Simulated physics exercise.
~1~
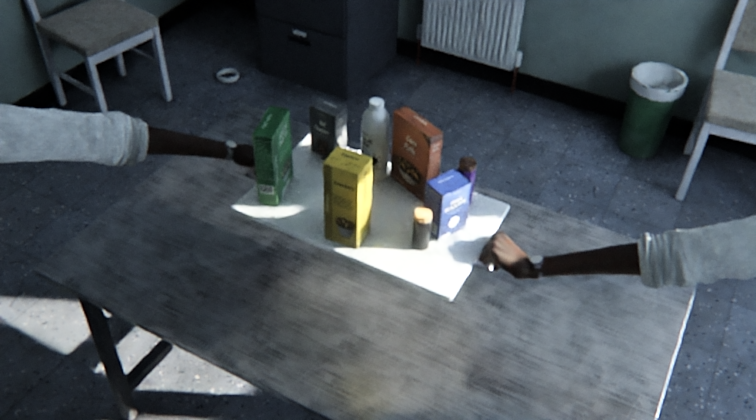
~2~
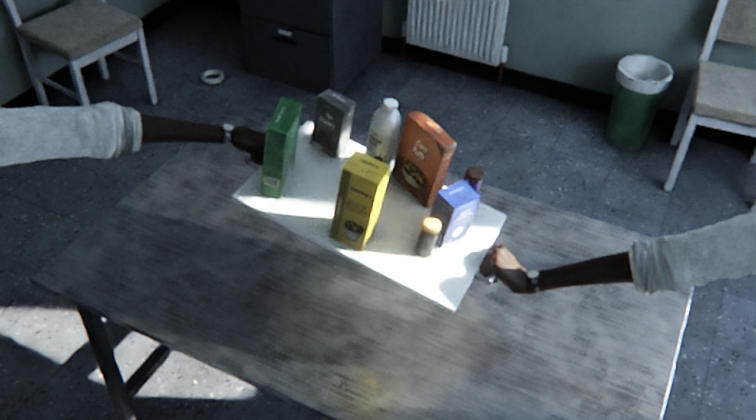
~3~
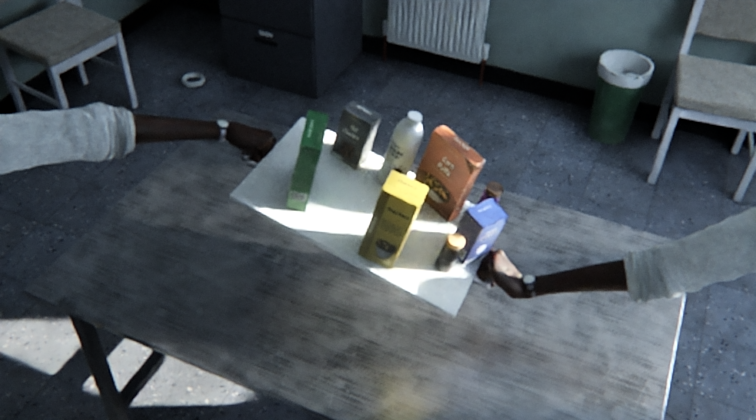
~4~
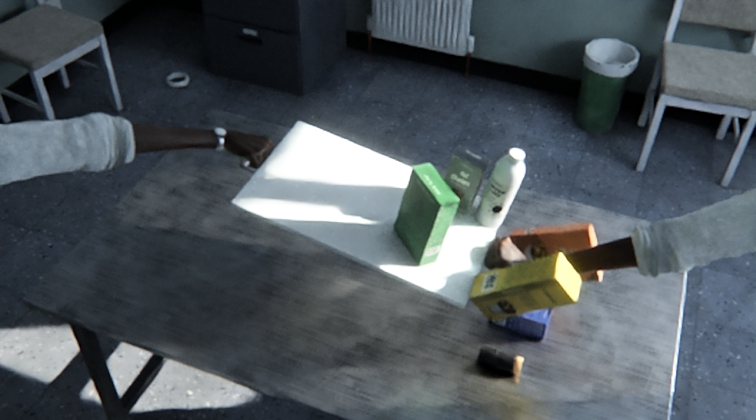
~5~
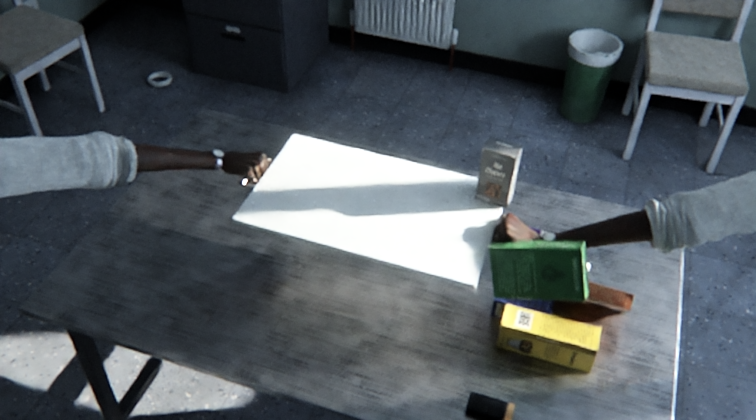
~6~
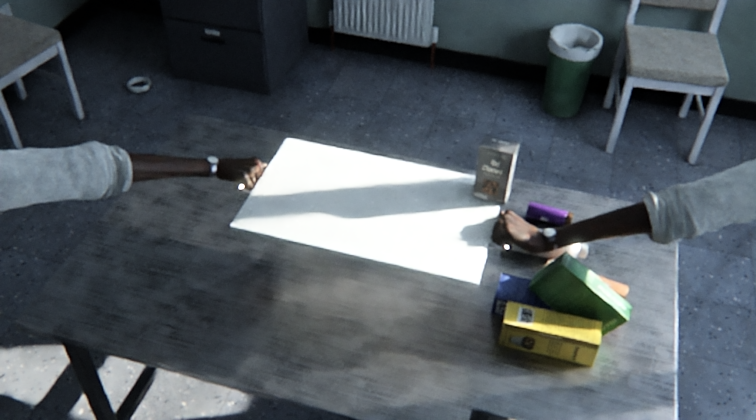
At first, two hands hold a flat white tray just above a wooden table, with upright boxes, a white bottle and small shakers grouped on it. The right side dips, and the items begin to lean and shift that way. Then the load gives way, and the black shaker, orange packet, blue carton and yellow carton tumble over the right edge as the green packet slides after them. The hands bring the tray back to level while the green packet drops too. Finally, only the grey packet stands upright near the tray's right edge, with the fallen things on the table.
